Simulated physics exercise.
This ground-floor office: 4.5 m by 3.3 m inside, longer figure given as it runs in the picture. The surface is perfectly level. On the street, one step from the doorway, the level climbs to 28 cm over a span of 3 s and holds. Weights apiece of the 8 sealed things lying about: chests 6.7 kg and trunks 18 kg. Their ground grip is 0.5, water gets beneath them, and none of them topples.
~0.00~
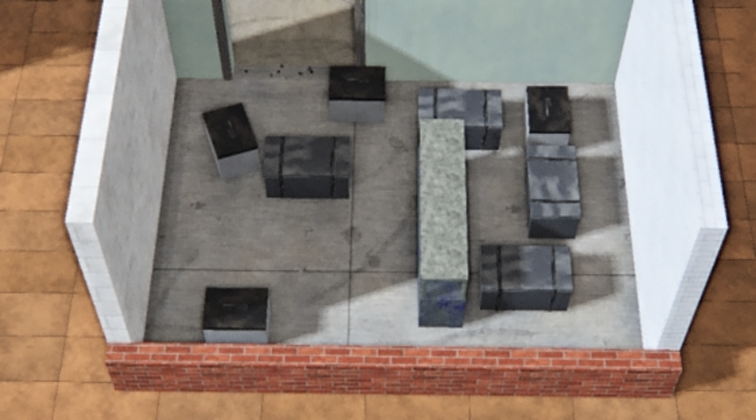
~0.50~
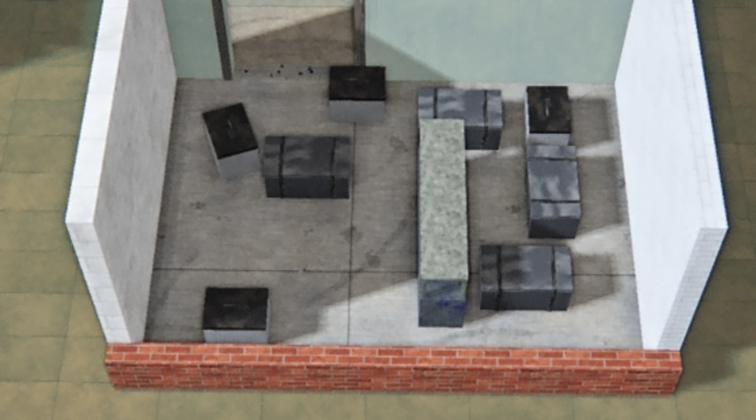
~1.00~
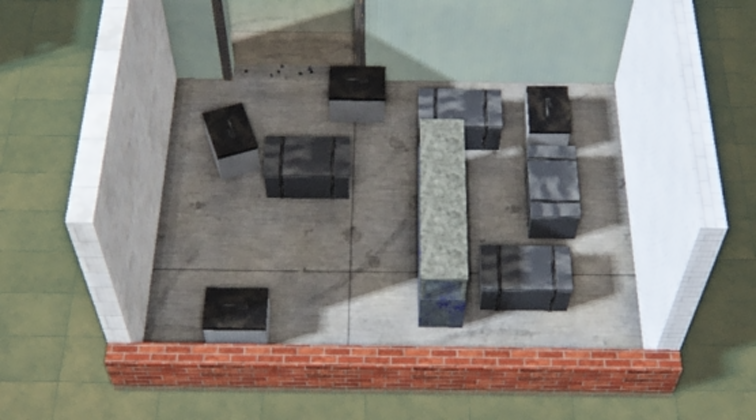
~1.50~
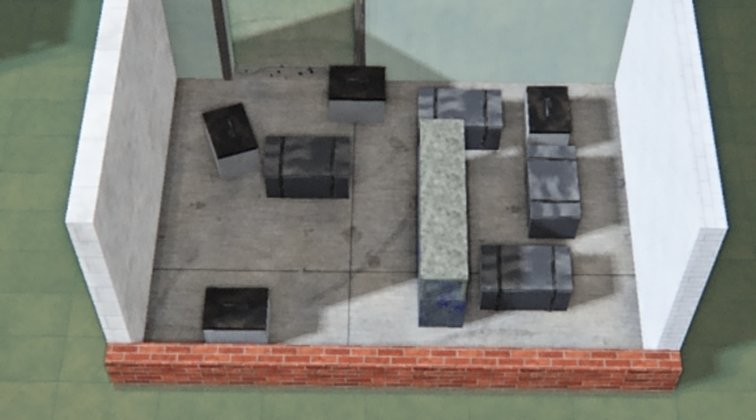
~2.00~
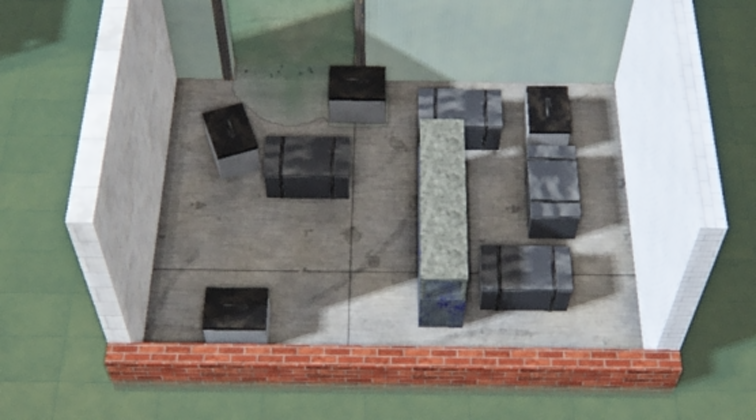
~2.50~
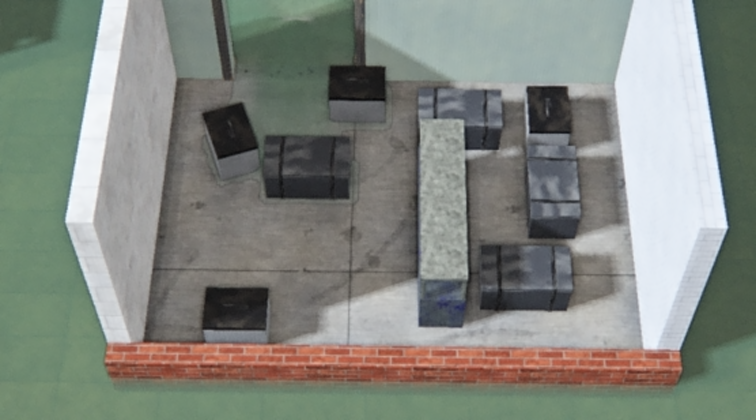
Around a walled room of dark boxes, green water covers the tiles, then enters the doorway.
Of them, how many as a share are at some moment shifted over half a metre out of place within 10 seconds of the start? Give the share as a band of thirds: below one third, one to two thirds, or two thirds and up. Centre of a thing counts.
I bet the count comes out medium.
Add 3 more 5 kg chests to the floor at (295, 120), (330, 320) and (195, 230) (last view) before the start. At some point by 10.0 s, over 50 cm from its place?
In turn: More, past it, more.
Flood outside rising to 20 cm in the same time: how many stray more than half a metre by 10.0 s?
The count would be 4.
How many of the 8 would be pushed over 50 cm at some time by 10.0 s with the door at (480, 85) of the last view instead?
That would give 6.
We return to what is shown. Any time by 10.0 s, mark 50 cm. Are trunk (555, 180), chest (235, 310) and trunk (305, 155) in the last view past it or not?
One by one in that order: Below; above; above.
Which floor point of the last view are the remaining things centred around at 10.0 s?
About (438, 228).
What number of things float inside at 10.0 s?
At that time, 8.
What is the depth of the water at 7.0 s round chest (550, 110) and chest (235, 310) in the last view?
Close to 1 and 19 centimetres.
After 3.5 s 1 of 8 are over 50 cm from their spots; 0 afloat.
After 4.5 s 3 of 8 are over 50 cm from their spots; 3 afloat.
After 7.0 s 4 of 8 are over 50 cm from their spots; 4 afloat.
After 10.0 s 3 of 8 are over 50 cm from their spots, and 4 have been at some point; 8 afloat.
